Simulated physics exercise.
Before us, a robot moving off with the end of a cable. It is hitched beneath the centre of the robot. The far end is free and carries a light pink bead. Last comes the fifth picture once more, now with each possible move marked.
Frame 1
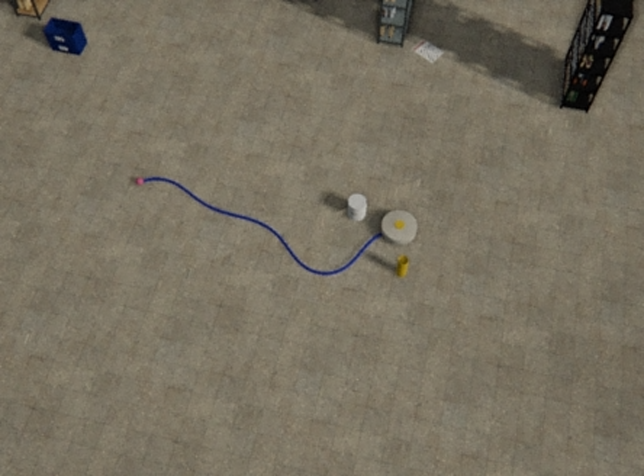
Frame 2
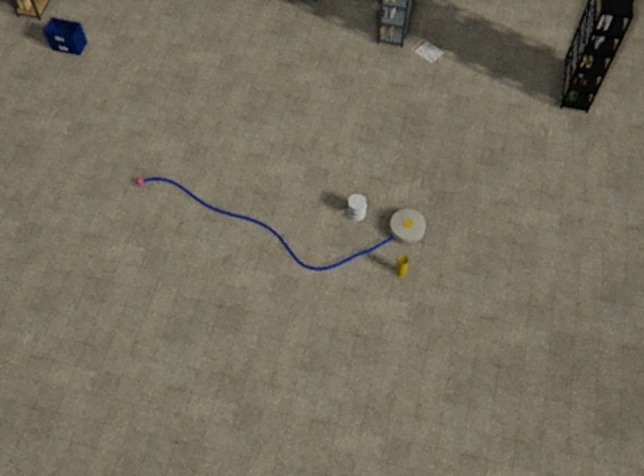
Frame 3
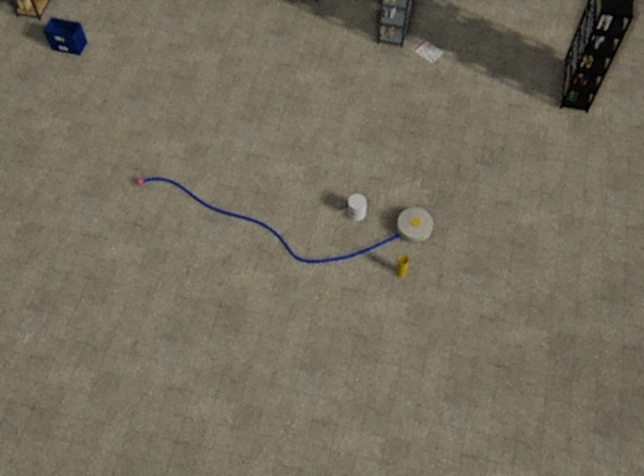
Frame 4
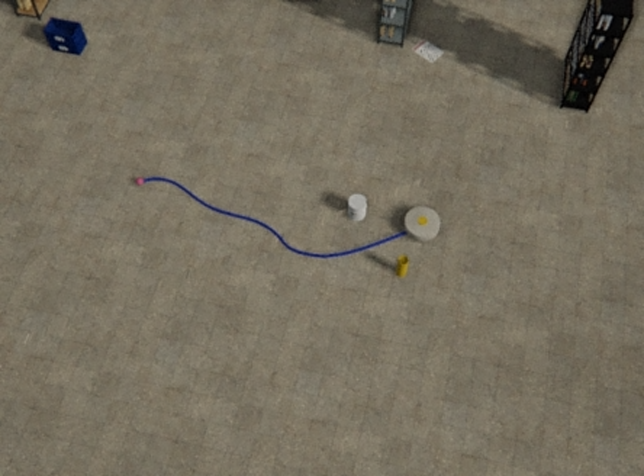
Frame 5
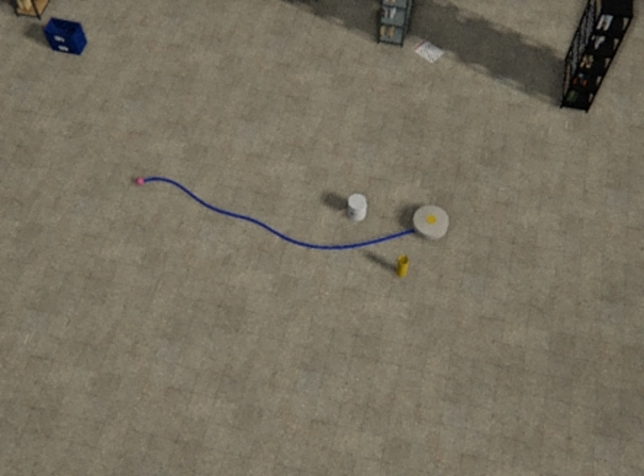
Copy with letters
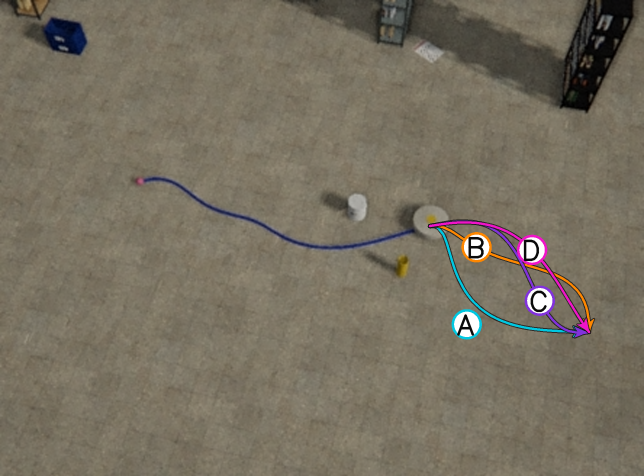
A round pale robot edging right across a paved floor past a white keg and yellow post, drawing a curving blue cable straighter.
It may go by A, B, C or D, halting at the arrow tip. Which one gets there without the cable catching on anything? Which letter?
Route B.
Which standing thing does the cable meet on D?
It is the white keg.
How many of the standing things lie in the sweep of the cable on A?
In all, one.
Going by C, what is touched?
It is the white keg.
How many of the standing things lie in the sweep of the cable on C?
One.
On the copy, A from (430, 226) via (481, 309) to (586, 332); B from (430, 226) via (524, 264) to (589, 332); C from (430, 226) via (519, 258) to (588, 332); D from (430, 226) via (529, 247) to (589, 332).
On B. First, robot (499, 253), middle of the cable (334, 224), free end (184, 191).
Then, robot (573, 281), middle of the cable (405, 240), free end (252, 206).
Finally, robot (591, 329), middle of the cable (434, 251), free end (281, 212); nothing has been touched.
By contrast, A meets the yellow post; C meets the white keg; D meets the white keg.
